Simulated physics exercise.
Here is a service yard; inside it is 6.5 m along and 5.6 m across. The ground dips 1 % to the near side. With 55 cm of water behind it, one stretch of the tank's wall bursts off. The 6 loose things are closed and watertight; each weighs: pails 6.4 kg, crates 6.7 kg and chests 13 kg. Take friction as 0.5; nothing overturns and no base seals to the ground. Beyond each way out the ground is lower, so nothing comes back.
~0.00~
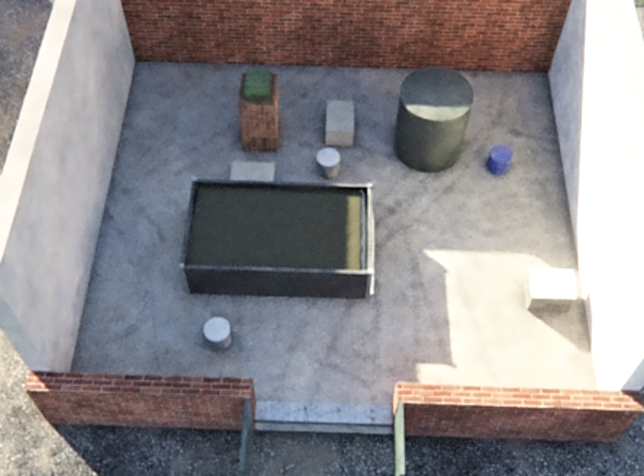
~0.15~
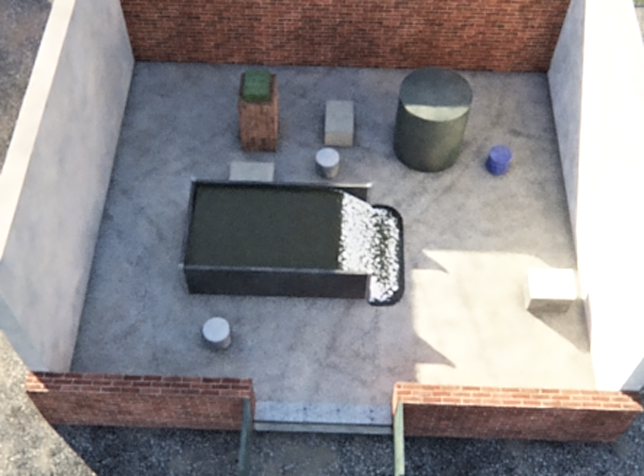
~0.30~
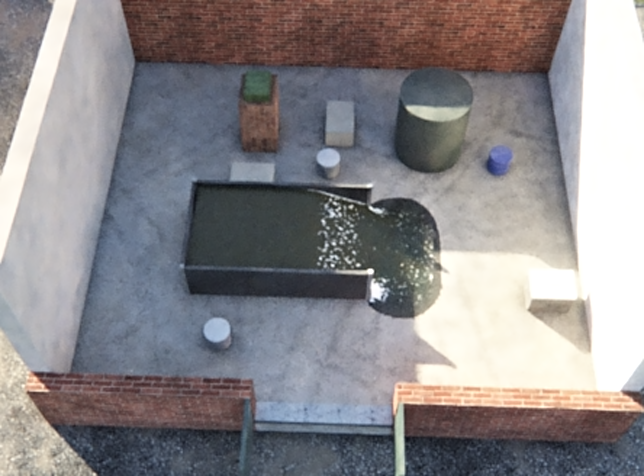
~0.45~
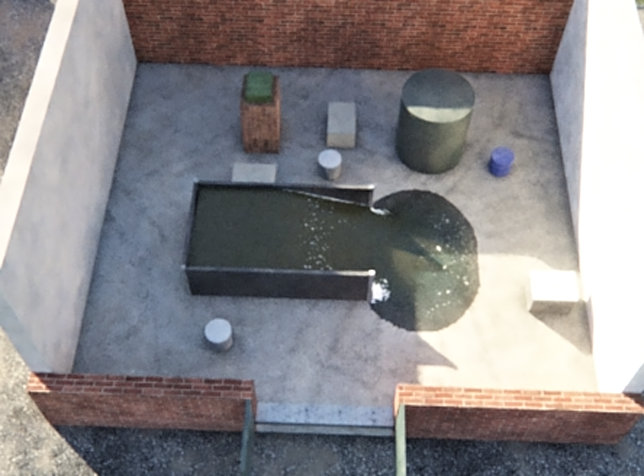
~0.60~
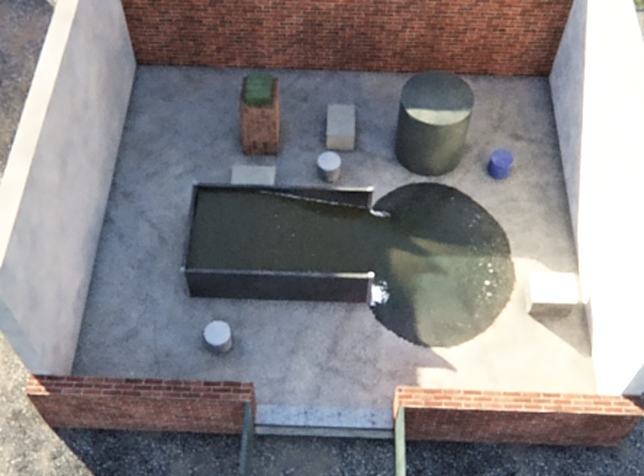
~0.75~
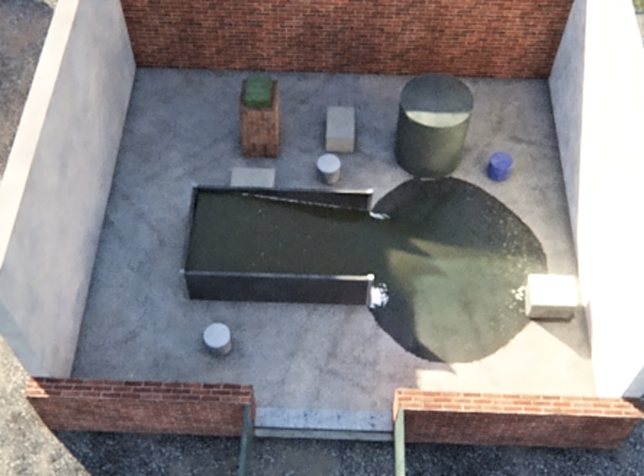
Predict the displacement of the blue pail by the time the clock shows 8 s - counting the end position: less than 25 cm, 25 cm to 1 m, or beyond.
The blue pail travels far.
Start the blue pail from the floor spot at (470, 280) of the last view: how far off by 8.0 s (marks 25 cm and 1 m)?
It gets carried off.
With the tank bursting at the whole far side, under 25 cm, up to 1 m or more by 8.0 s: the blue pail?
Then the blue pail holds its place.
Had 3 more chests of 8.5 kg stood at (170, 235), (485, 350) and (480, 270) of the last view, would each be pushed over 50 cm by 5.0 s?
In turn: Less, more, past it.
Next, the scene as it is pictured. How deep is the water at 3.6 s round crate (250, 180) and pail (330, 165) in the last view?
Roughly 0 and 0 cm.
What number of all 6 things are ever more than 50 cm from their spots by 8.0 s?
That makes 3.
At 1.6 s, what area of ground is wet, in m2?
About 13 m2.
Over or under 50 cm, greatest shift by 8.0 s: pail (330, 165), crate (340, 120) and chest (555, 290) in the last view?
In turn: Less, past it, past it.
After 1.6 s the blue pail is near (510, 156), 0.2 m from its start, aground; 0 of 6 are out; 1 afloat.
After 3.6 s the blue pail is near (501, 75), 1.6 m from its start, afloat; 0 of 6 are out; 2 afloat.
After 5.6 s the blue pail is near (374, 101), 2.1 m from its start, aground; 0 of 6 are out; 0 afloat.
After 8.0 s the blue pail is near (363, 105), 2.2 m from its start, aground; 0 of 6 are out; 0 afloat.
